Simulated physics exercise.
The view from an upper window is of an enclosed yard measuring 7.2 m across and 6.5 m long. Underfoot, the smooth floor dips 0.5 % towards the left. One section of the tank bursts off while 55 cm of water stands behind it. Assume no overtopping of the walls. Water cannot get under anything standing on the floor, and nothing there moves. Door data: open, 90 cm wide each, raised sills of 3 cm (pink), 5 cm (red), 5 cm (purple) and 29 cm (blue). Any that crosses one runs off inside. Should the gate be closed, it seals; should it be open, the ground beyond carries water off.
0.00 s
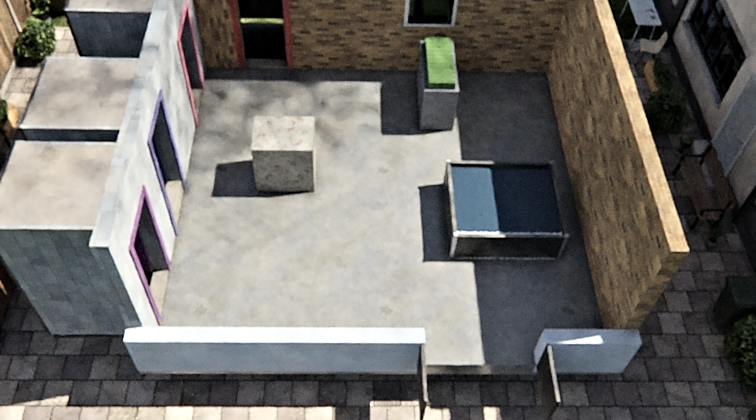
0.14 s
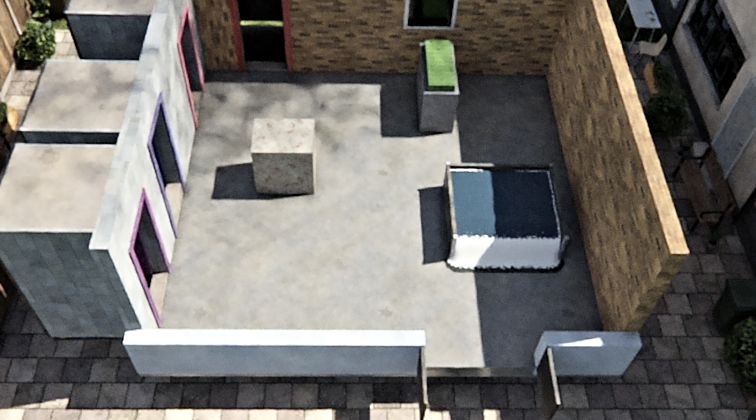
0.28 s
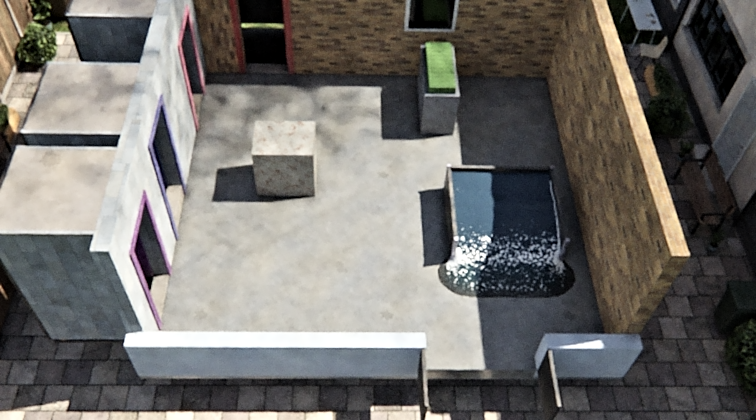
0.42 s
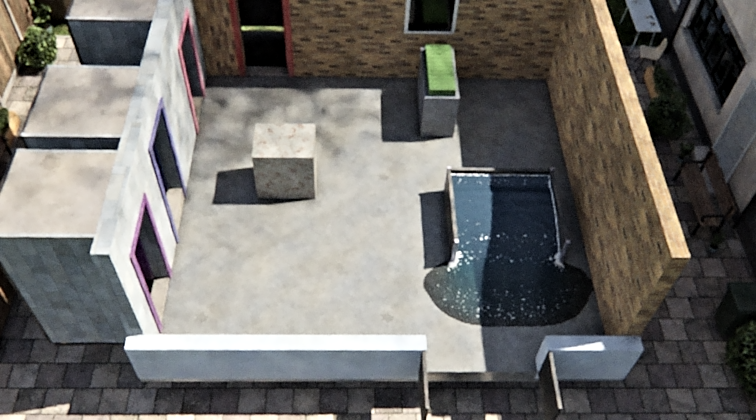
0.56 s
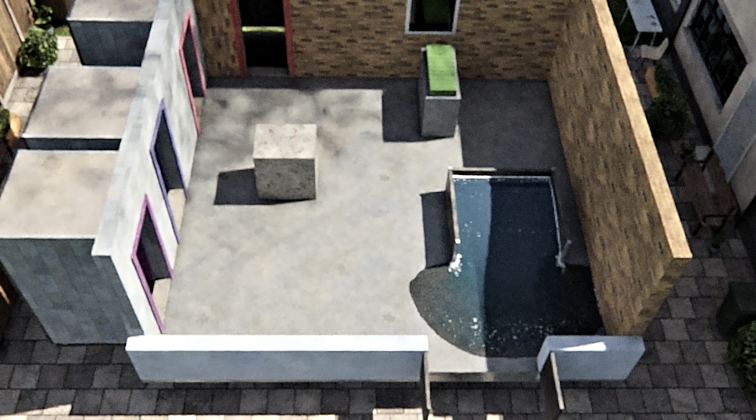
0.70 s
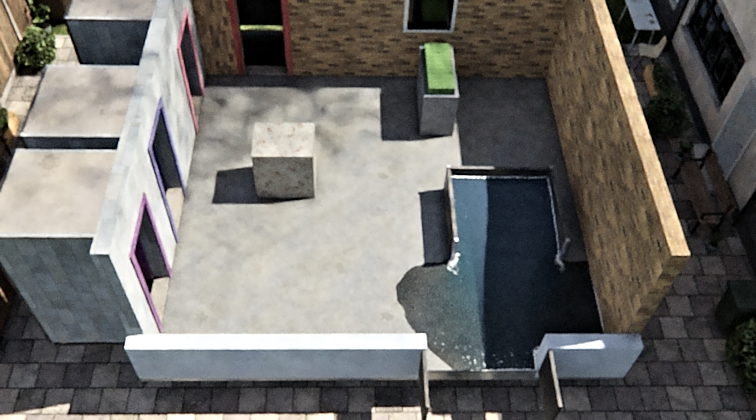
In a walled yard with a concrete block and a green-topped box, the near side of a water tank gave way, and water poured out, spreading toward the front wall and leftward across the floor.
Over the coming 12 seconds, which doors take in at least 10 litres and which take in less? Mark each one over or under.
Pink door - under; red door - under; purple door - under; blue door - under.
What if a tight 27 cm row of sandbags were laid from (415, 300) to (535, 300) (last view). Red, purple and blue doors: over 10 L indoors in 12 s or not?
Then, at the red door it's not exceeded, at the purple door it's exceeded, at the blue door it's not exceeded.
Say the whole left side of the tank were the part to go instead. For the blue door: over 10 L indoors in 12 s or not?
Then the blue door ends up within bounds.
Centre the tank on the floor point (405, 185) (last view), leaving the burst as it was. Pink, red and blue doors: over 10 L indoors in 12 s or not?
Pink: Within limit; red: Within limit; blue: Within limit.
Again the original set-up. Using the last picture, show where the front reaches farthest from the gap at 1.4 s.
Point: Roughly (365, 356).
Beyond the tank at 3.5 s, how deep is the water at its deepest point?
About 13 cm.
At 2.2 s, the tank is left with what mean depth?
I'd put the average depth near 14 cm.
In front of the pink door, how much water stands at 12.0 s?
It comes to near 2.0 cm.
After 1.4 s water covers 15 % of the floor and is deepest (38 cm) near (603, 355); pink door not reached, red door not reached, purple door not reached, blue door not reached.
After 2.2 s water covers 15 % of the floor and is deepest (25 cm) near (592, 355); pink door not reached, red door not reached, purple door not reached, blue door not reached.
After 3.5 s water covers 25 % of the floor and is deepest (13 cm) near (422, 356); pink door not reached, red door not reached, purple door not reached, blue door not reached.
After 7.0 s water covers 40 % of the floor and is deepest (8 cm) near (156, 357); pink door not reached, red door not reached, purple door 7 cm at the sill, 1 L in, blue door 2 cm at the sill, 0 L in.
After 12.0 s water covers 50 % of the floor and is deepest (4 cm) near (156, 357); pink door 2 cm at the sill, 0 L in, red door not reached, purple door 4 cm at the sill, 3 L in, blue door 3 cm at the sill, 0 L in.
